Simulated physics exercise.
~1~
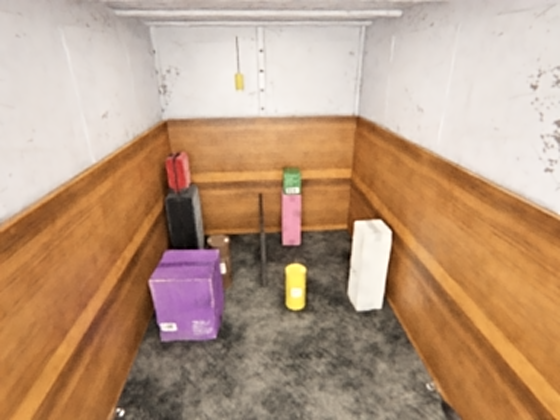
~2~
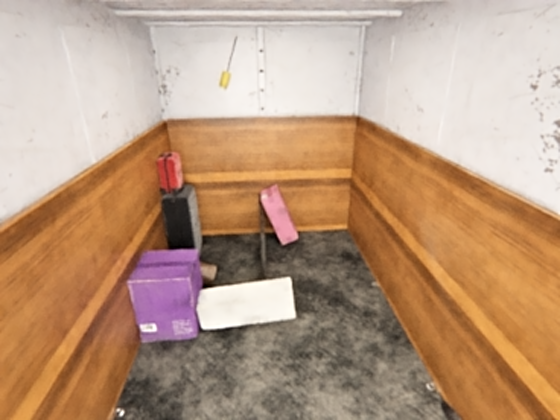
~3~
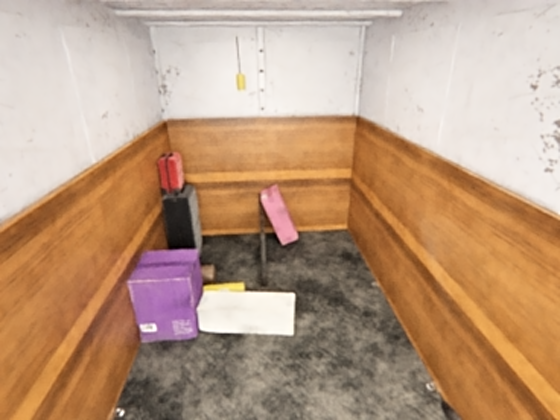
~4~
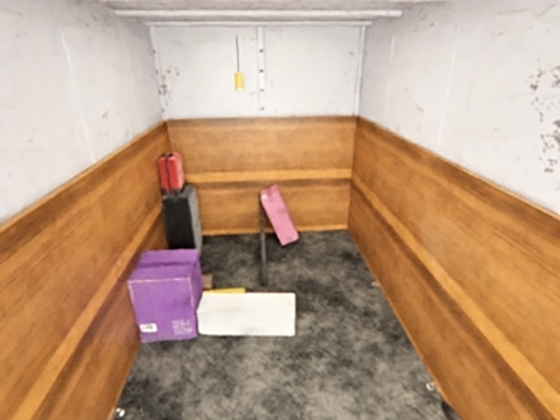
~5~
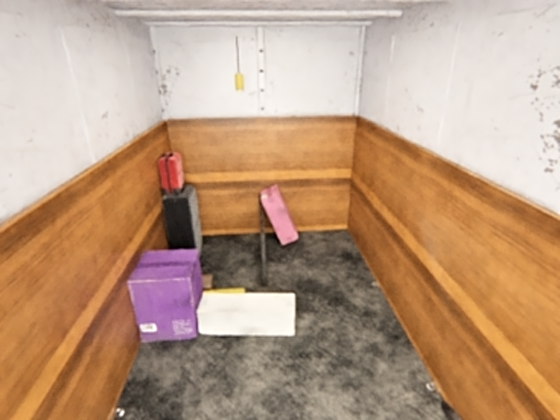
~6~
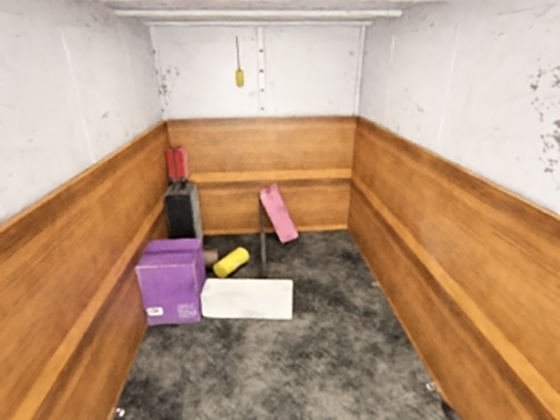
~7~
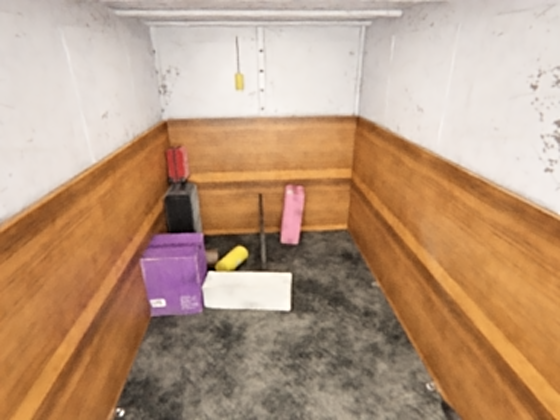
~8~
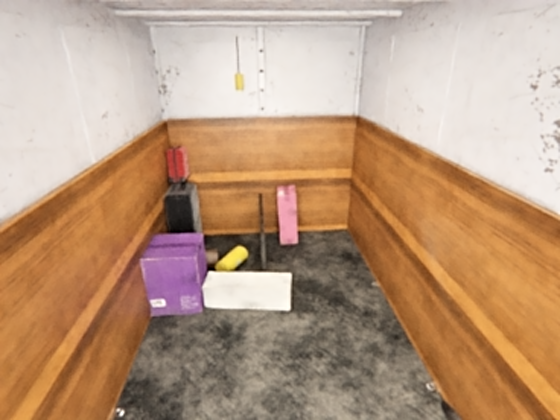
In a wood-walled cargo bay, boxes and canisters topple leftward, then slide and settle.
